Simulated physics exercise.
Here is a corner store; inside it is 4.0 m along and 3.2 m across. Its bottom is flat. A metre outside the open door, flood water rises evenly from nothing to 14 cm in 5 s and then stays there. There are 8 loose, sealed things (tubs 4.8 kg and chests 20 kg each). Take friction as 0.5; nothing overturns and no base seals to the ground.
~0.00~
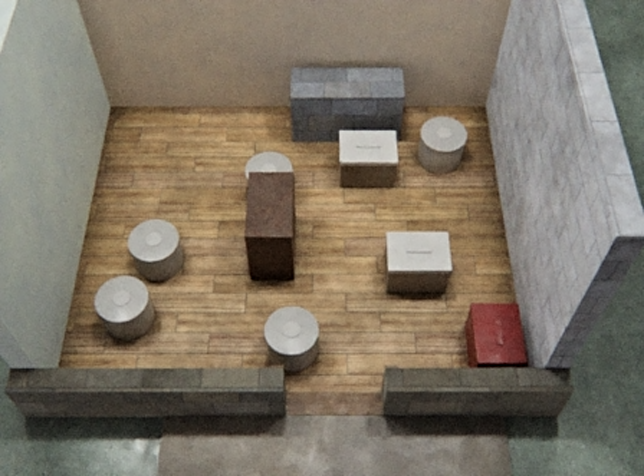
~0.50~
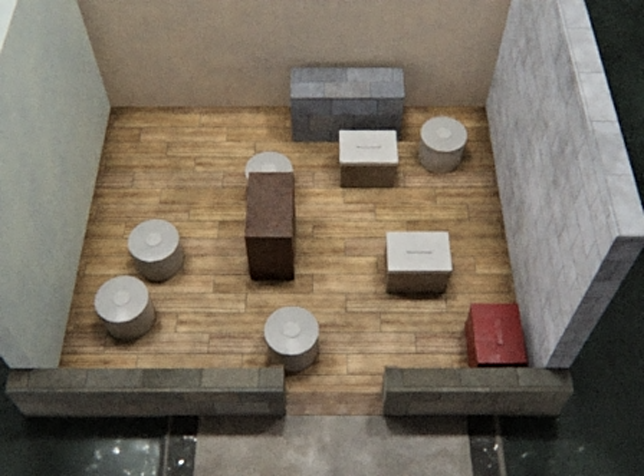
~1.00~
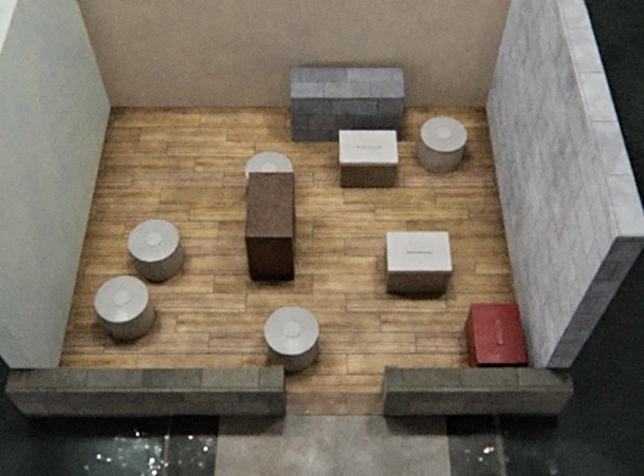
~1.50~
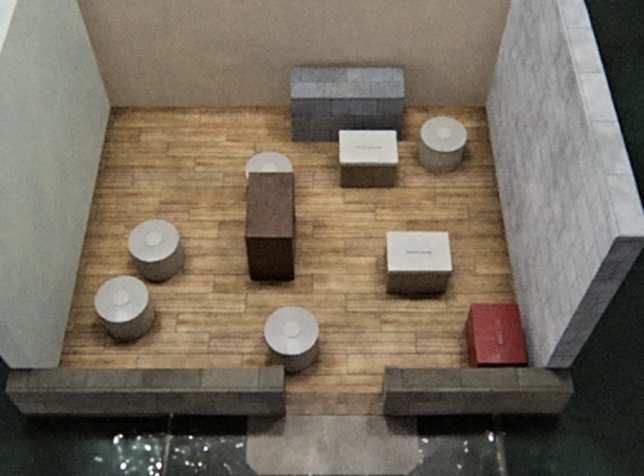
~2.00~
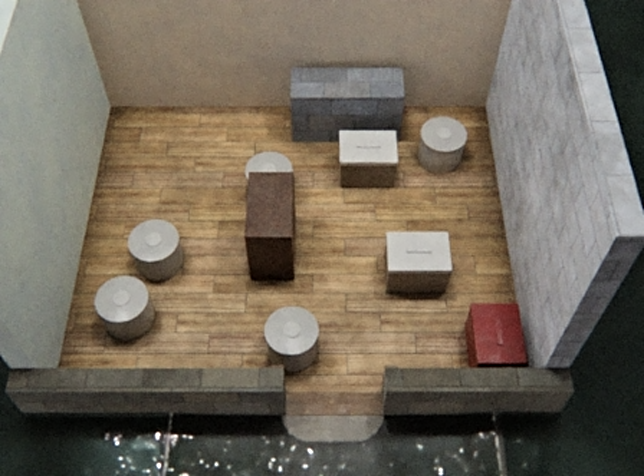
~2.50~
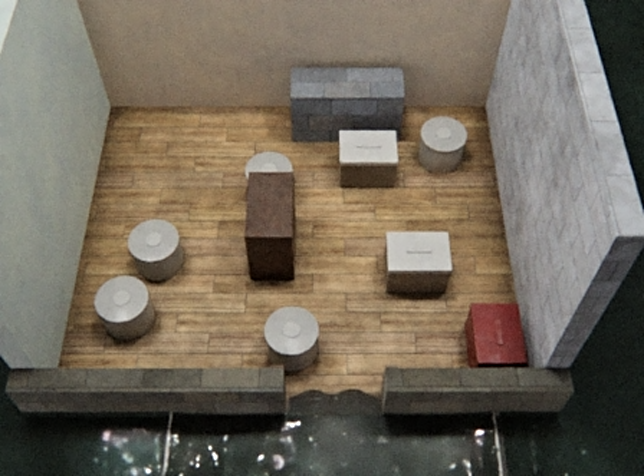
Dark water spreads over the ground outside toward the open doorway, while everything inside stays still.
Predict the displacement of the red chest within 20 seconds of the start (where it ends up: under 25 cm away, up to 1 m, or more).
The red chest stays put.
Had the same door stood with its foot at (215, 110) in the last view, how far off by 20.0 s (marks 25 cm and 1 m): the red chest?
Then the red chest stays put.
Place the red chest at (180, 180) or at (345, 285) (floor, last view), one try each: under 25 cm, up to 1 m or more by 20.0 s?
In turn: It holds its place; it is nudged along.
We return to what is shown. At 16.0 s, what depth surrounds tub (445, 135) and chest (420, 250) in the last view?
About 7 and 6 cm.
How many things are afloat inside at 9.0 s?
At that moment 0.
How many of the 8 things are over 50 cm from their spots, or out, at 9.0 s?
1 of them.
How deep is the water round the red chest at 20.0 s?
Roughly 9 cm.
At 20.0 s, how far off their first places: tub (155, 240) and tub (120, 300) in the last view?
In turn: 40 cm, 140 cm.
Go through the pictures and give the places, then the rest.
In the first picture, the red chest at (499, 333) rests on the ground; 0.0 m2 under water; 0 of 8 have shifted.
In the second picture, the red chest at (499, 333), on the bottom; 0.0 m2 under water; 0 of 8 have shifted.
In the third picture, the red chest at (499, 333) rests on the ground; 0.0 m2 under water; 0 of 8 have shifted.
In the fourth picture, the red chest at (499, 333) rests on the ground; 0.0 m2 under water; 0 of 8 have shifted.
In the fifth picture, the red chest at (499, 333) rests on the ground; 0.0 m2 under water; 0 of 8 have shifted.
In the sixth picture, the red chest at (499, 333), on the bottom; water covers 0.0 m2; 0 of 8 have shifted.
After 4.0 s the red chest is near (499, 333), 0.0 m from its start, aground; 0 afloat.
After 9.0 s the red chest is near (499, 333), 0.0 m from its start, aground; 0 afloat.
After 16.0 s the red chest is near (499, 333), 0.0 m from its start, aground; 5 afloat.
After 20.0 s the red chest is near (496, 332), 0.0 m from its start, afloat; 7 afloat.
